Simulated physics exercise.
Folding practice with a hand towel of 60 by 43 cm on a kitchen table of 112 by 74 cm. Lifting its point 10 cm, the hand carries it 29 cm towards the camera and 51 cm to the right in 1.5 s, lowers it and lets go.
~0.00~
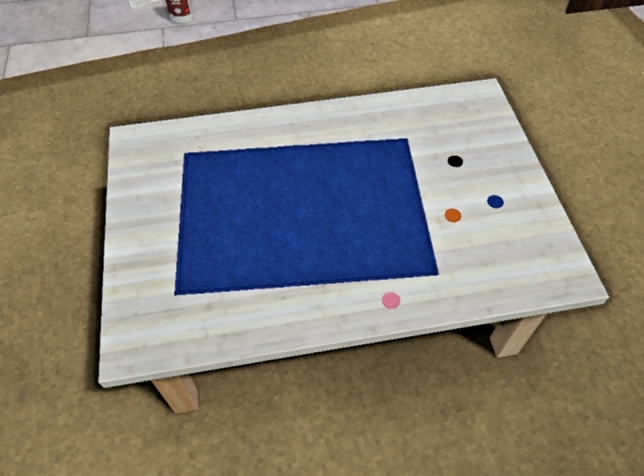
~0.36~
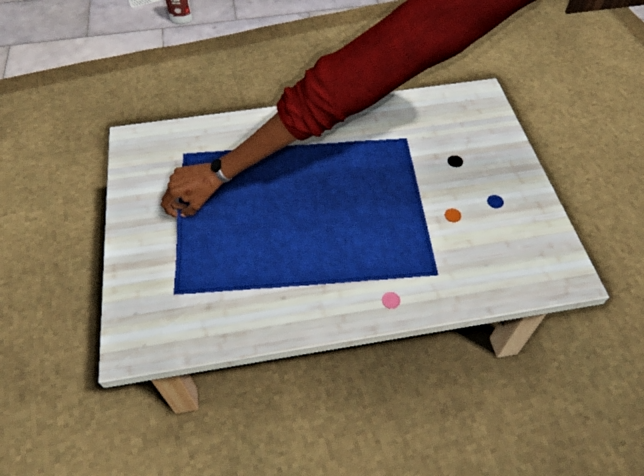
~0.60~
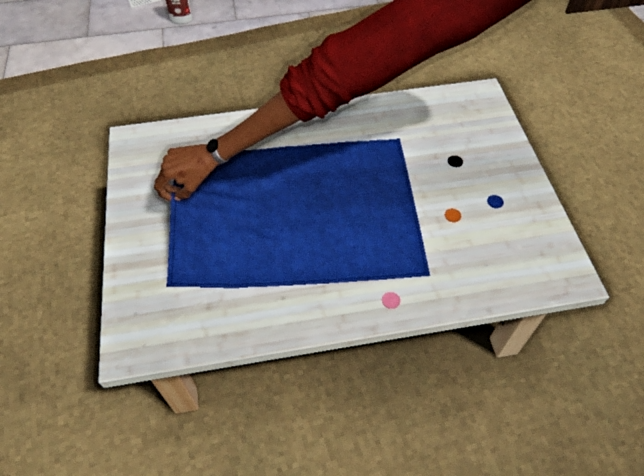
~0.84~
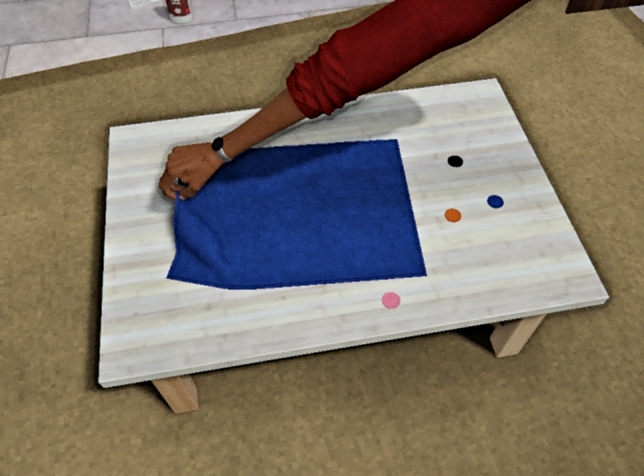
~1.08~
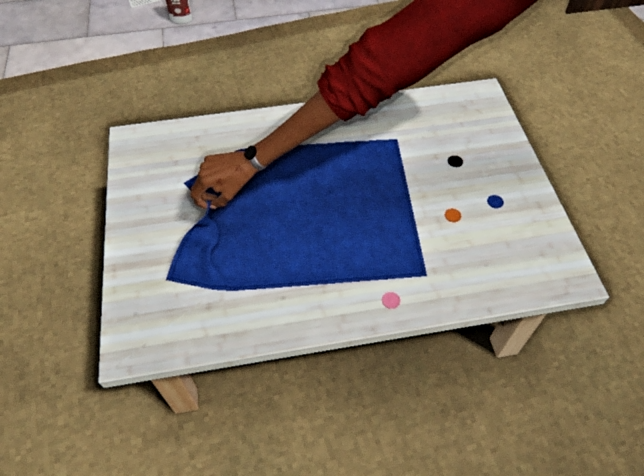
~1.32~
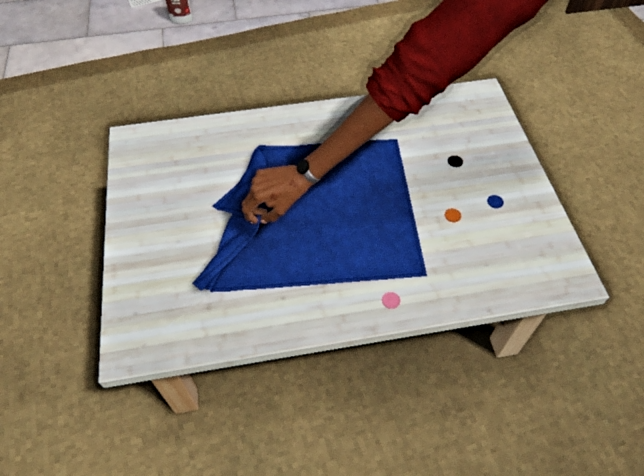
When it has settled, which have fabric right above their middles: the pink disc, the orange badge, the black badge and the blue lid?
In order: The pink disc vanishes under it; the orange badge remains in the open; the black badge still shows; the blue lid stays uncovered.
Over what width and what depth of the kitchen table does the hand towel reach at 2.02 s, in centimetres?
36 x 56 cm.
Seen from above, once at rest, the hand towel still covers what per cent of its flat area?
Roughly 50 percent of it.
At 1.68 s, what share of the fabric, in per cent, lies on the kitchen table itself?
I'd say about 60 in a hundred.
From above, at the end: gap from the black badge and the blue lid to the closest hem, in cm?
I'd put the first at about 14 cm and the second at about 21 cm.
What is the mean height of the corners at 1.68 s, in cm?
2 cm.
At 1.7 s, 60 % of it is down, spanning 44 by 53 cm, above no small thing.
At 2.0 s, 50 % of it is down, spanning 36 by 57 cm, above pink disc.
At 2.4 s, 55 % of it is down, spanning 35 by 57 cm, above pink disc.
At 2.7 s, 55 % of it is down, spanning 35 by 58 cm, above pink disc.
At 3.7 s, 55 % of it is down, spanning 35 by 58 cm, above pink disc.
